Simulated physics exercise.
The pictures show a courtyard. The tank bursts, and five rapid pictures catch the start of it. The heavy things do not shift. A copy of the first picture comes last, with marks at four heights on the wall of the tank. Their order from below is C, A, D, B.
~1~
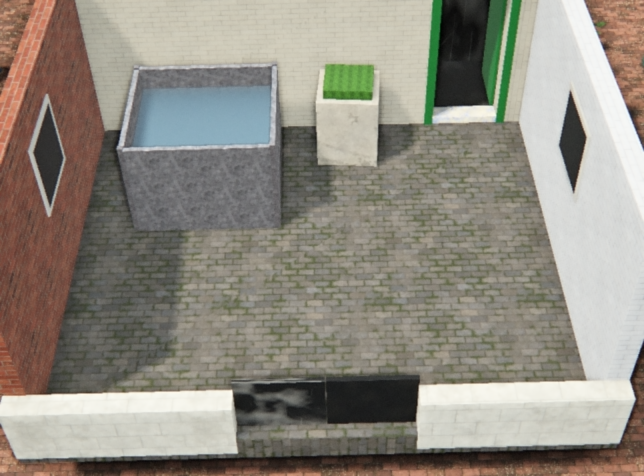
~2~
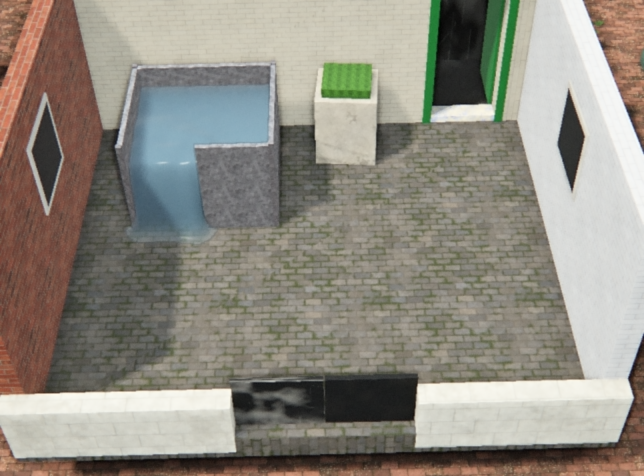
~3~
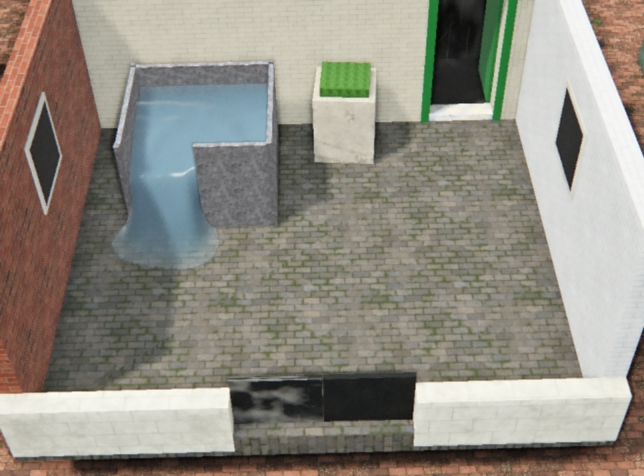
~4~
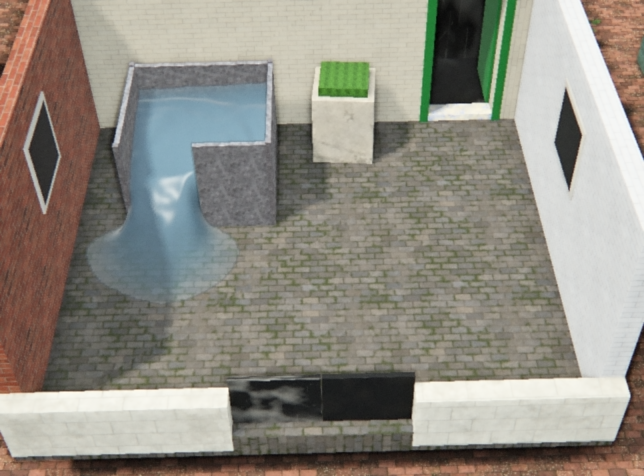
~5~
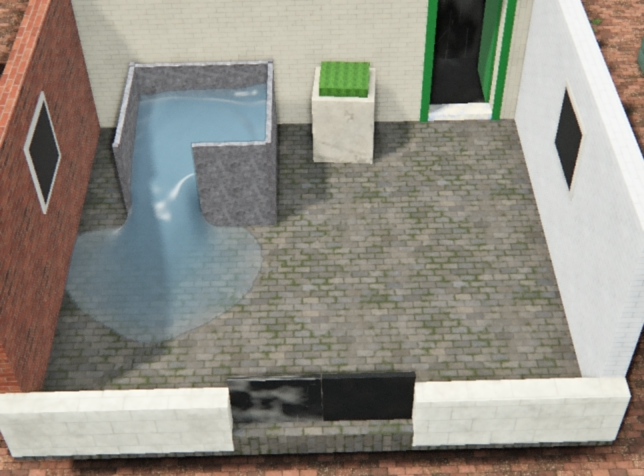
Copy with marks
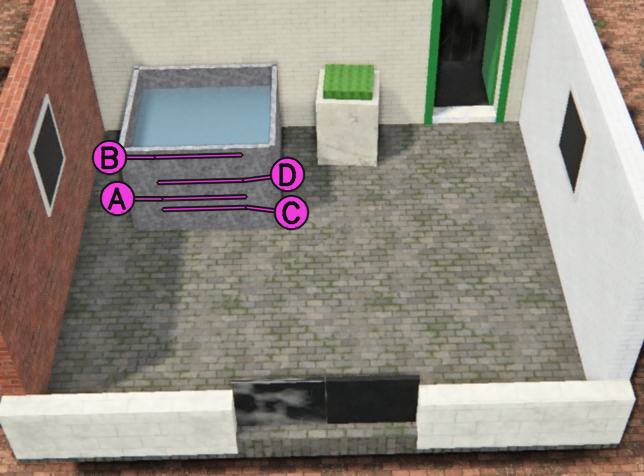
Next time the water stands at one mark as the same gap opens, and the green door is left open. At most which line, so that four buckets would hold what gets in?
A.
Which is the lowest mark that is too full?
Mark D.
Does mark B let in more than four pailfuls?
Yes, it does.
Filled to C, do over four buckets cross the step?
No, not at all.
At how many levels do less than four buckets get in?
Two of the four.
On the marked copy, A at (203, 197); B at (197, 156); C at (205, 208); D at (201, 181); from the bottom up C, A, D, B.
If A is chosen, a splash gets over, under a bucket.
If B is chosen, dozens of bucketfuls pour in.
If C is chosen, nothing gets over.
If D is chosen, about 9 bucketfuls get in.
